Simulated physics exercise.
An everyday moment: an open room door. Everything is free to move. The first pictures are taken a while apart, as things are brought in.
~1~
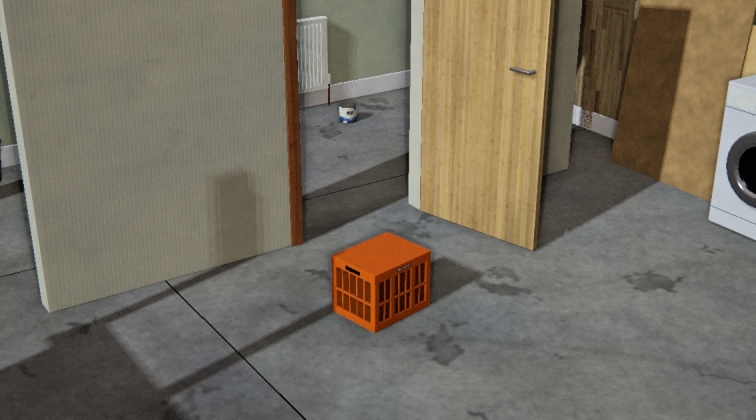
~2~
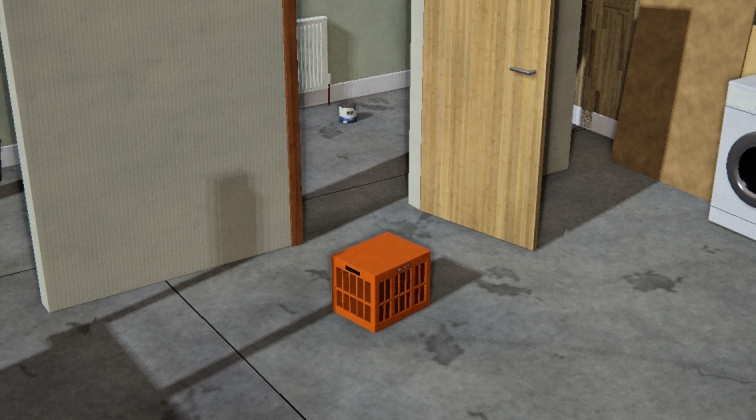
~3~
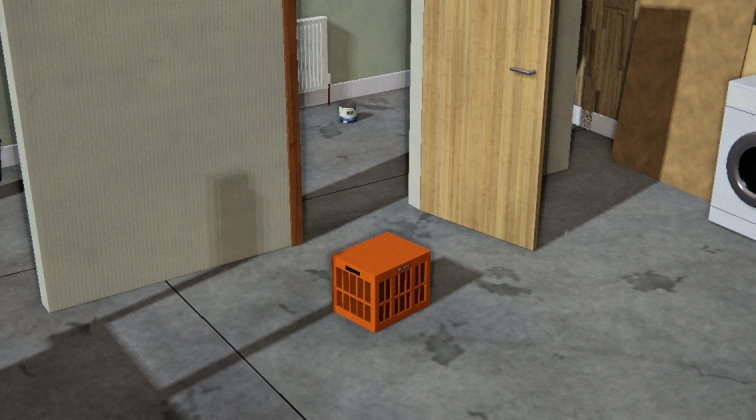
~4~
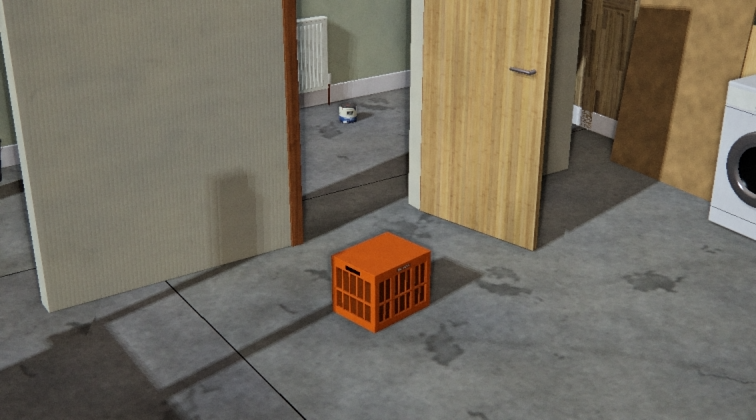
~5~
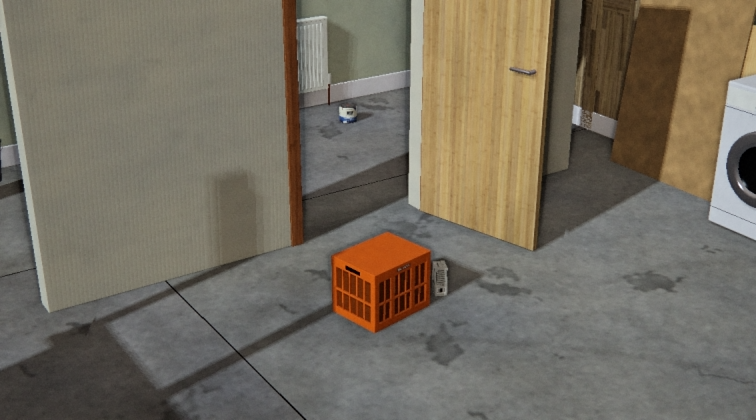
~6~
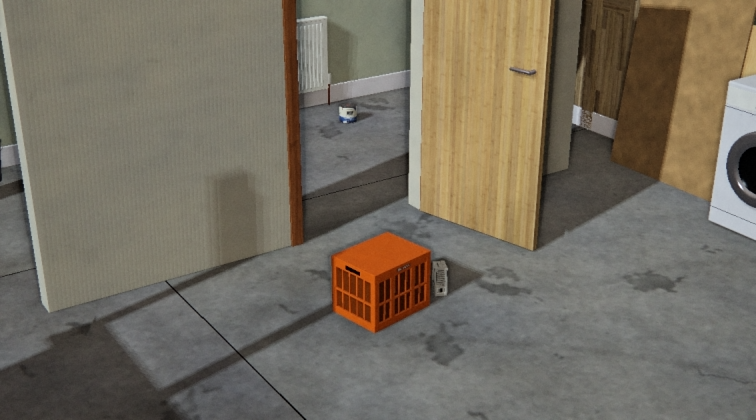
At the start, an orange crate sits on the grey concrete floor in front of a wide-open wooden door, with a washing machine at the right. Then a small pale object appears just behind the crate's right side, while the door and crate stay still.
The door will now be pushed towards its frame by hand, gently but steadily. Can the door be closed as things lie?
It reaches the frame.
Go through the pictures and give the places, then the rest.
In the first picture, door wide open and still; orange crate (381, 281).
In the second picture, door wide open and still; orange crate (381, 281).
In the third picture, door wide open and still; orange crate (381, 281).
In the fourth picture, door wide open and still; orange crate (381, 281).
In the fifth picture, door wide open and still; orange crate (381, 281).
In the sixth picture, door wide open and still; white carton (440, 279); orange crate (381, 281).
Then, 0.70 s past the last view, door 86° open.
Then, 1.30 s past the last view, door 58° open.
Then, 1.70 s past the last view, door 39° open.
Then, 2.30 s past the last view, door 10° open.
Finally, door 0° open; both still in place. Final places as the last picture's camera would see them, white carton near (440, 279).
